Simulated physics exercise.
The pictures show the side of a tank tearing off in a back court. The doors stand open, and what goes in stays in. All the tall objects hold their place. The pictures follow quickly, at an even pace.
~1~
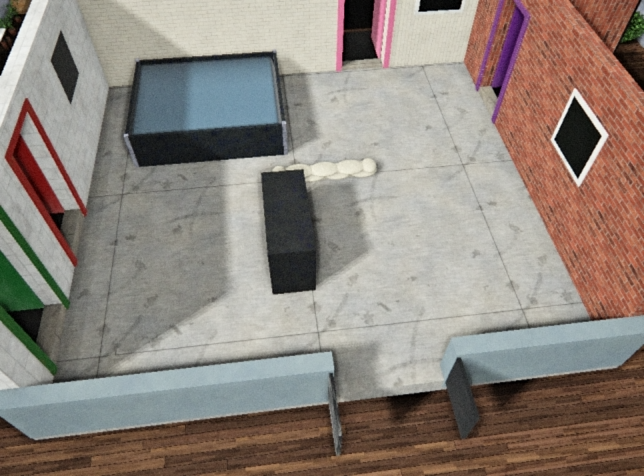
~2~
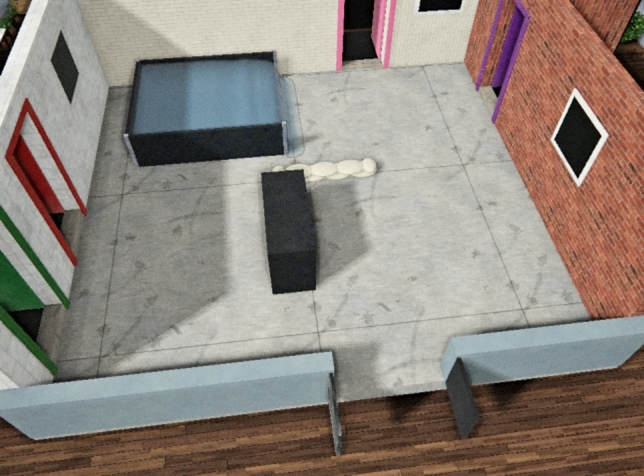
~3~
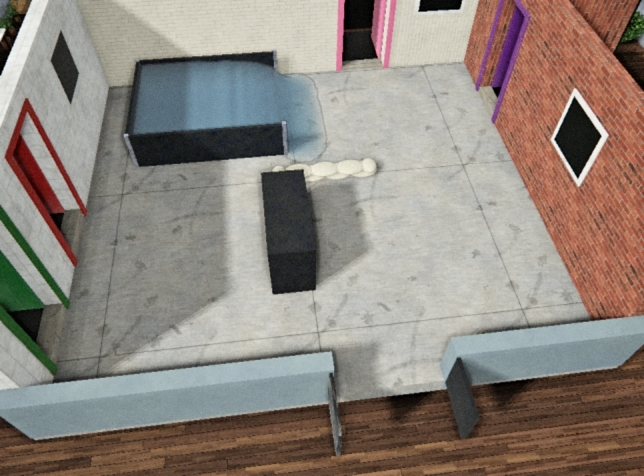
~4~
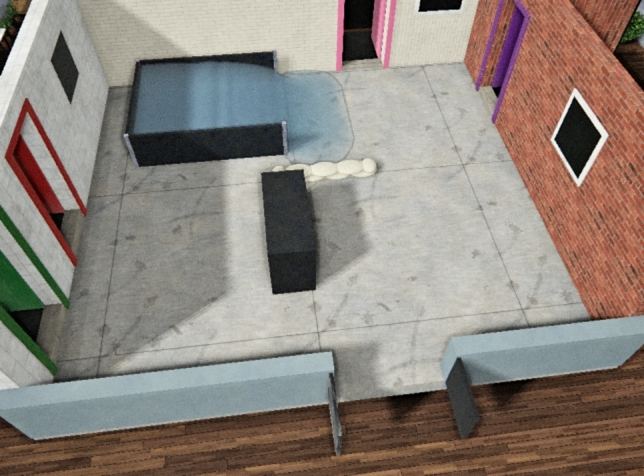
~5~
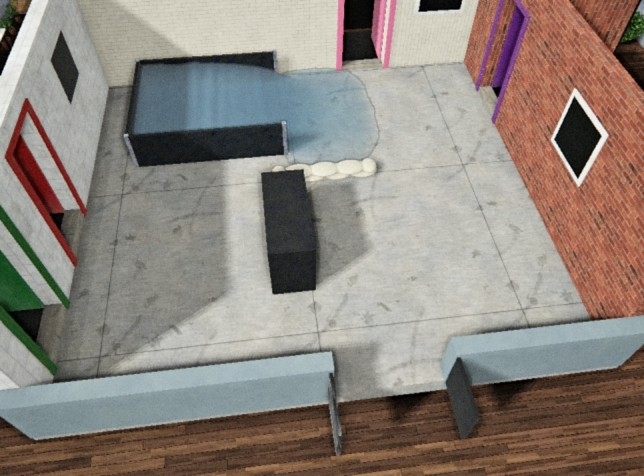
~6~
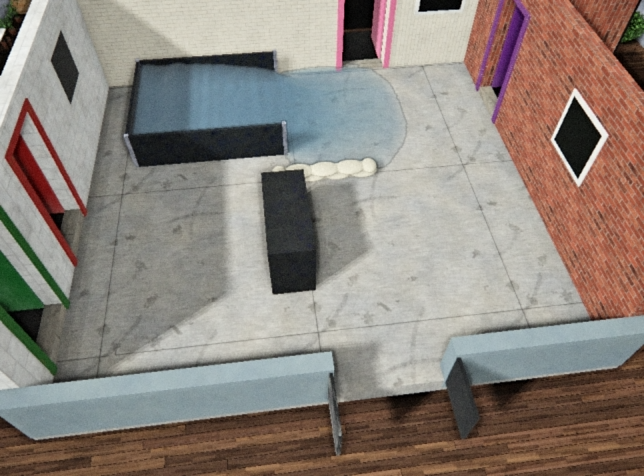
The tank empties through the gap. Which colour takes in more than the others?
The purple doorway takes the most.
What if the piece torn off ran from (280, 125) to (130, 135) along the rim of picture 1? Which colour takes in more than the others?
That is the green one.
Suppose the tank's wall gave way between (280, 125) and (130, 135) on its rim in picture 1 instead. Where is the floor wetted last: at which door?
Last comes the pink-painted one.
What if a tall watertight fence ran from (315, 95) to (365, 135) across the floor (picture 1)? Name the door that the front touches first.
First comes the pink one.
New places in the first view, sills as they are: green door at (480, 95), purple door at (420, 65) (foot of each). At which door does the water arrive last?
It is the red one.
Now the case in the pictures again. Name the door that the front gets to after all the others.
I say the red one.
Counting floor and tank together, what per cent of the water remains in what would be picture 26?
Near 92 in a hundred.
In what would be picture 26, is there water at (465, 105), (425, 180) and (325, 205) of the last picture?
As listed: Flooded, wet, clear.
A moment on, water covers 30 % of the floor; pink door wet at the sill, nothing in, green door not reached, red door not reached, purple door a trickle in.
Next, water covers 30 % of the floor; pink door a trickle in, green door not reached, red door not reached, purple door a lot in.
Then, water covers 40 % of the floor; pink door some in, green door not reached, red door not reached, purple door a lot in.
Later, water covers 60 % of the floor; pink door some in, green door not reached, red door not reached, purple door a lot in.
In the end, water covers 85 % of the floor; pink door a lot in, green door wet at the sill, nothing in, red door wet at the sill, nothing in, purple door a lot in; the purple door has let in the most.
